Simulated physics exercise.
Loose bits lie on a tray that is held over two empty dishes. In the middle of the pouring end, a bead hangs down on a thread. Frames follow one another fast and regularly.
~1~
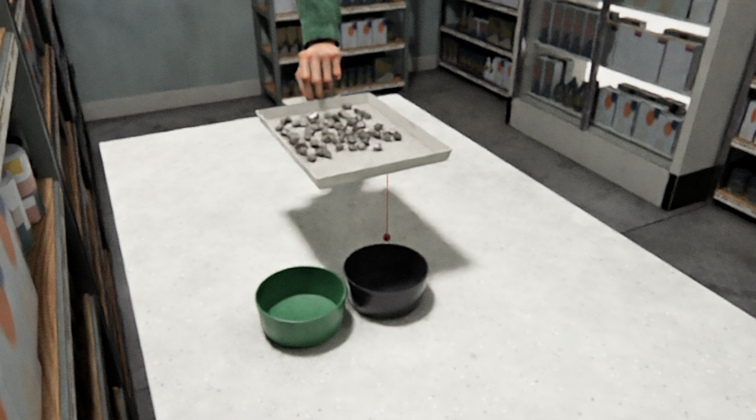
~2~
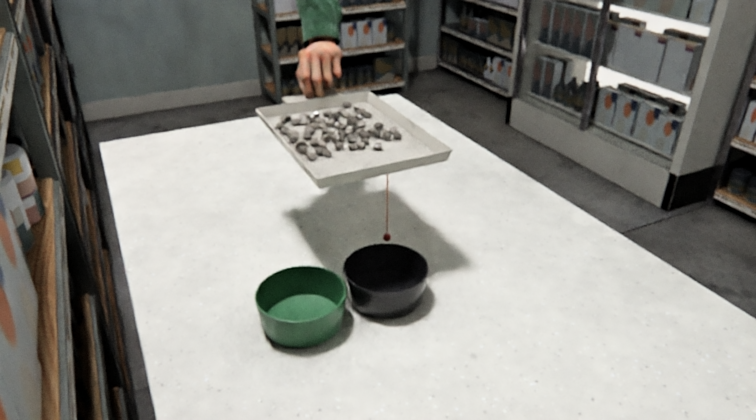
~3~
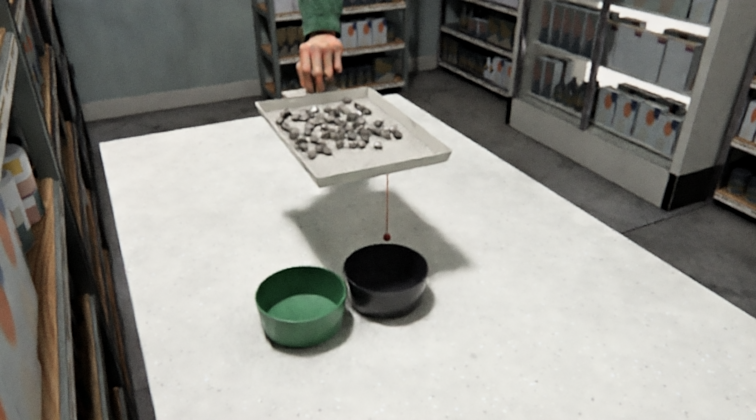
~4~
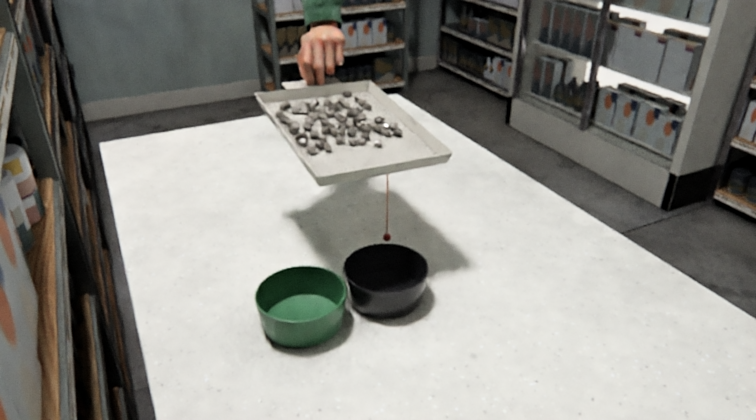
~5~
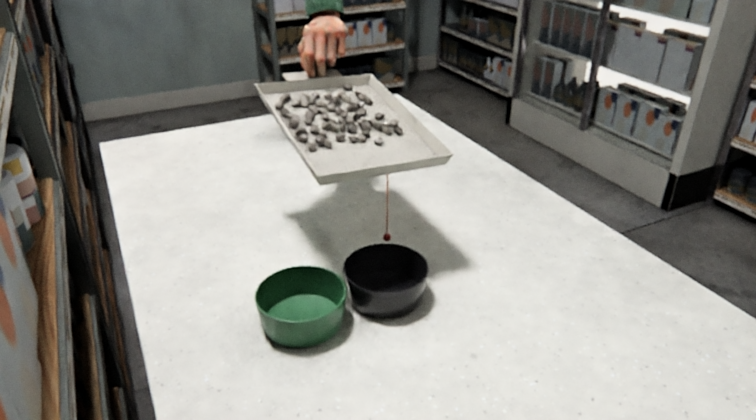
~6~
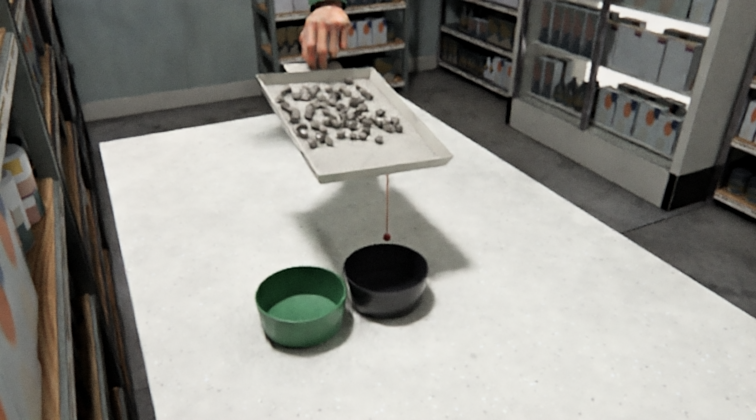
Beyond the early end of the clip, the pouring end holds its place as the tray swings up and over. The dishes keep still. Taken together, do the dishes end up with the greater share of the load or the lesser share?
Well, most of it stays out of the dishes by the end.
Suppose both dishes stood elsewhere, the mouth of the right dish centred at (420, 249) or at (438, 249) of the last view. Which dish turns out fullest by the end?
In the first try it's the rightmost dish, and in the second it's the rightmost dish.
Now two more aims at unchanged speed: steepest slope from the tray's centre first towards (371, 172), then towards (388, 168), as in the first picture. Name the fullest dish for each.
So, the dish at the right the first time round, the dish at the right the second.
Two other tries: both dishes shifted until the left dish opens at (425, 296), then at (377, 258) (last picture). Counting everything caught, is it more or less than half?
Taking the tries in order: A minor share, followed by a major share.
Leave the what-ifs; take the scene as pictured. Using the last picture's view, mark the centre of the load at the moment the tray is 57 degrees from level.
The centre of the load shows up near (417, 155) in the last view.
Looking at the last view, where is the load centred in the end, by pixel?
The centre comes to rest close to (445, 279).
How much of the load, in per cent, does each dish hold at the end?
Left dish 0 per cent; right dish 20 per cent.
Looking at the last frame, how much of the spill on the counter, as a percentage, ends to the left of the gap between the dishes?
It comes to 0 per cent or so.
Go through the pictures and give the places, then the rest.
In the first picture, corners of the pouring end near (319, 176) and (448, 148), level; middle of the load near (341, 134), bits of gravel; left dish near (318, 331); right dish near (406, 302); bead on its thread near (387, 237).
In the second picture, corners of the pouring end near (319, 176) and (448, 149), level; middle of the load near (341, 133).
In the third picture, corners of the pouring end near (319, 175) and (448, 150), tipped barely, lowest at the right corner; middle of the load near (341, 130).
In the fourth picture, corners of the pouring end near (320, 174) and (449, 151), tipped a little, lowest at the right corner; middle of the load near (342, 125).
In the fifth picture, corners of the pouring end near (320, 173) and (449, 153), tipped a little, lowest at the right corner; middle of the load near (342, 121).
In the sixth picture, corners of the pouring end near (321, 172) and (449, 154), tipped a little, lowest at the right corner; middle of the load near (343, 116); left dish near (318, 331); right dish near (406, 302).
Shortly afterwards, tray tipped steeply; all but a few on the tray; a little in the air.
Next, tray tipped right over; near half on the tray; a little in the right dish; near a quarter outside both; near a quarter in the air.
Some moments later, tray tipped past a quarter turn; near a quarter in the right dish; the bulk outside both.
In the end, tray tipped past a quarter turn; none at all in the left dish; near a quarter in the right dish; the bulk outside both.
